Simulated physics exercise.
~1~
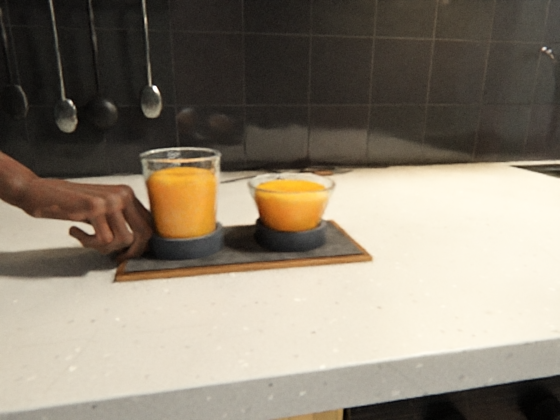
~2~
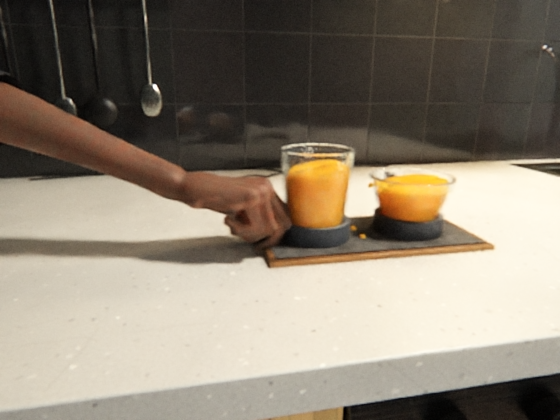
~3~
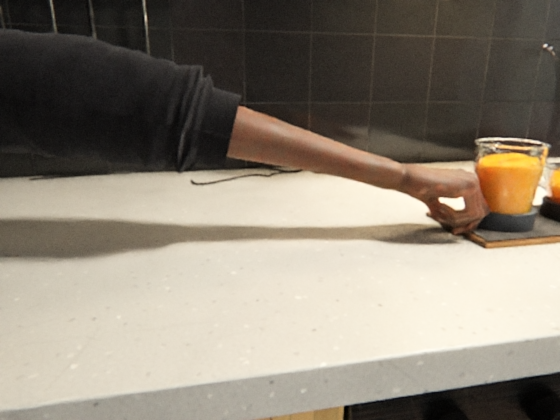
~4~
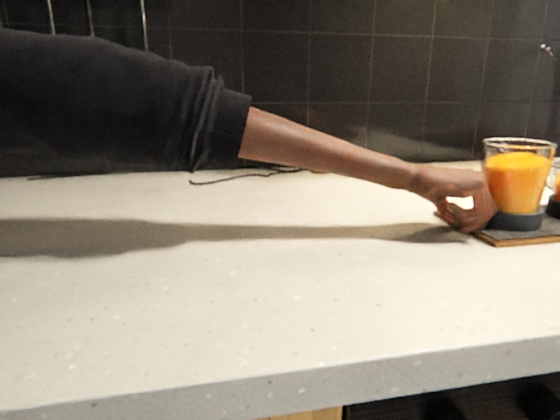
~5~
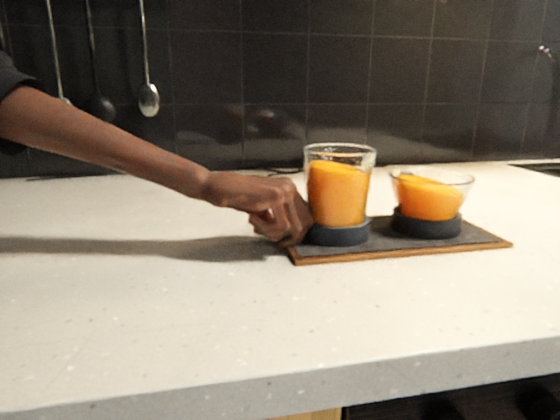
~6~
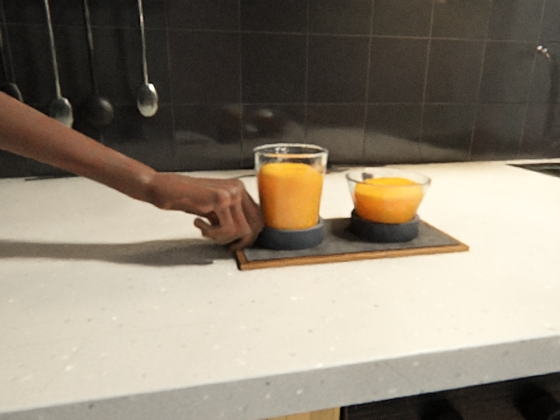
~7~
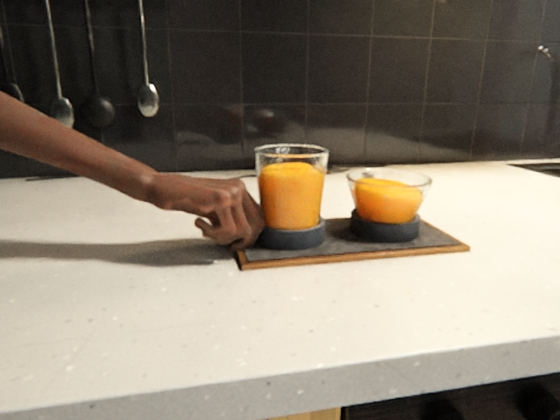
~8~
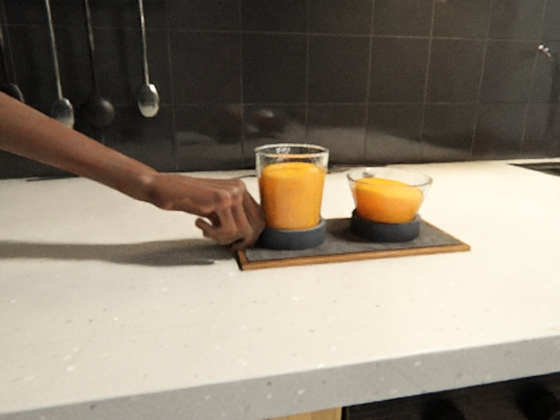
Two glasses of orange juice slosh as a hand slides their tray right, then left, and stops.
